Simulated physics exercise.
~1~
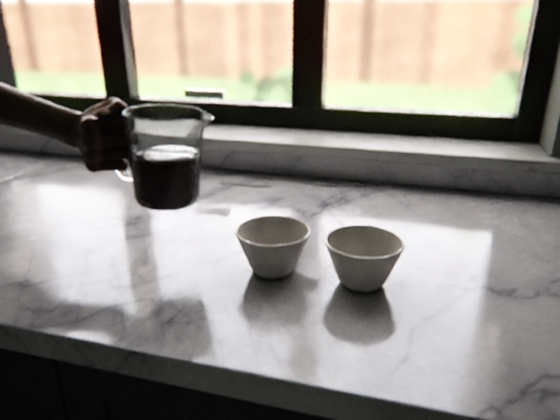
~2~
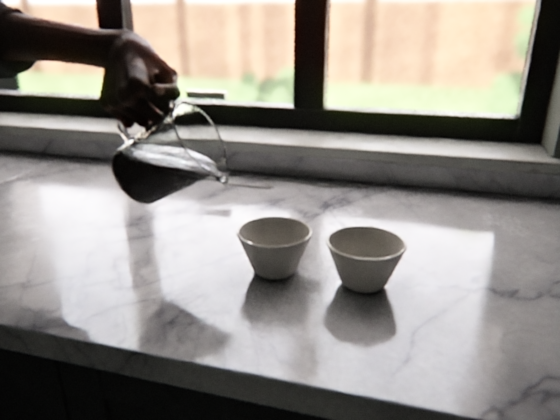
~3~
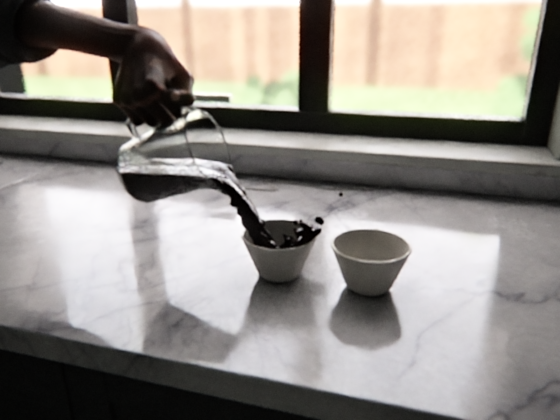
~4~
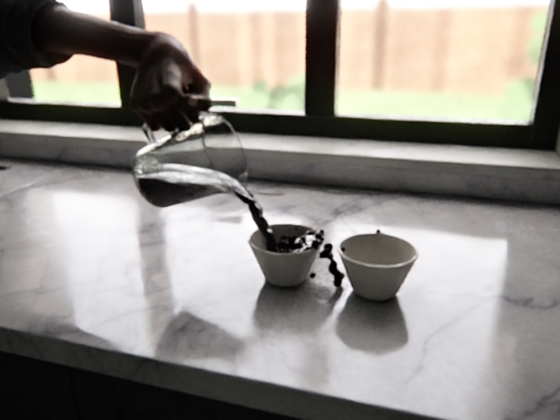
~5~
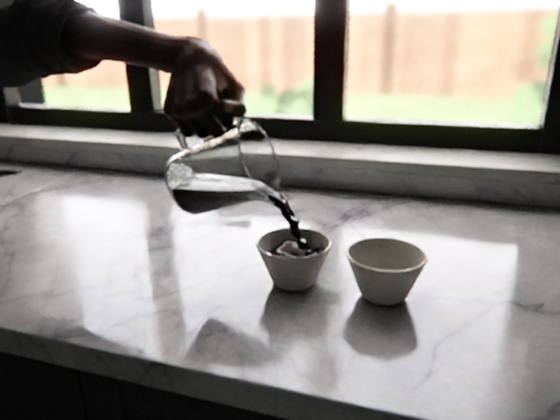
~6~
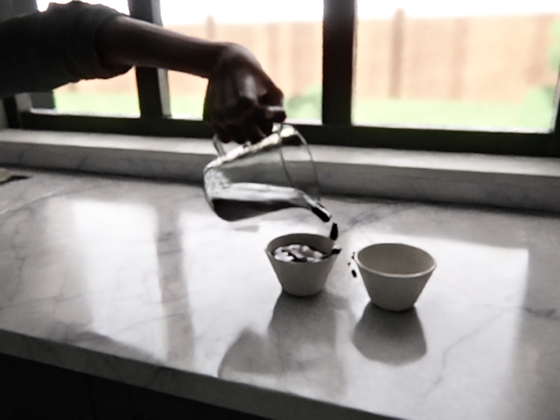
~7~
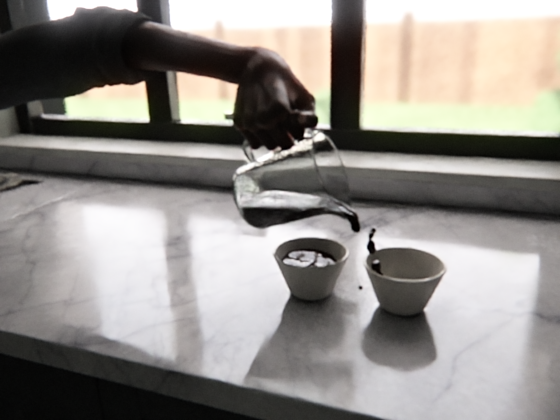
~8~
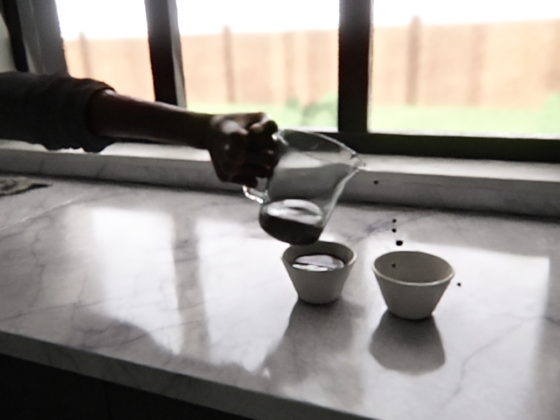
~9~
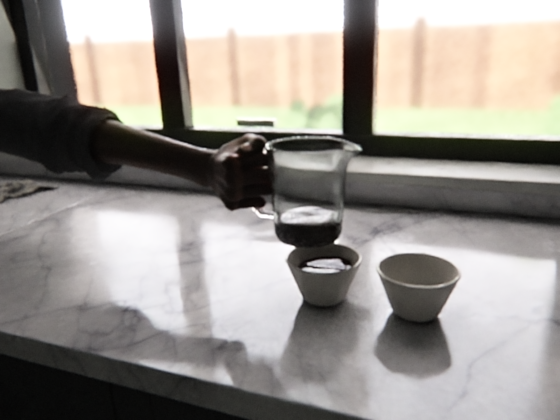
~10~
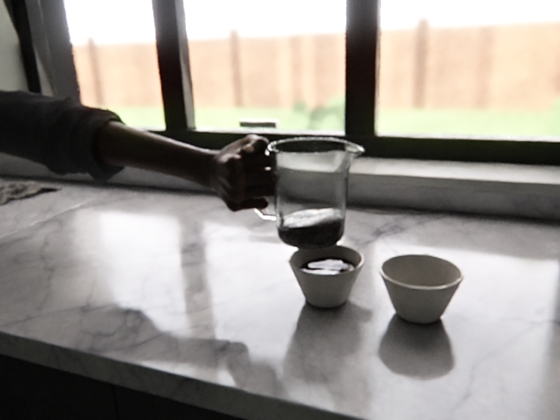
A hand tilting a glass pitcher of coffee, filling the left cup, moving right, then levelling it with the right cup seemingly empty.
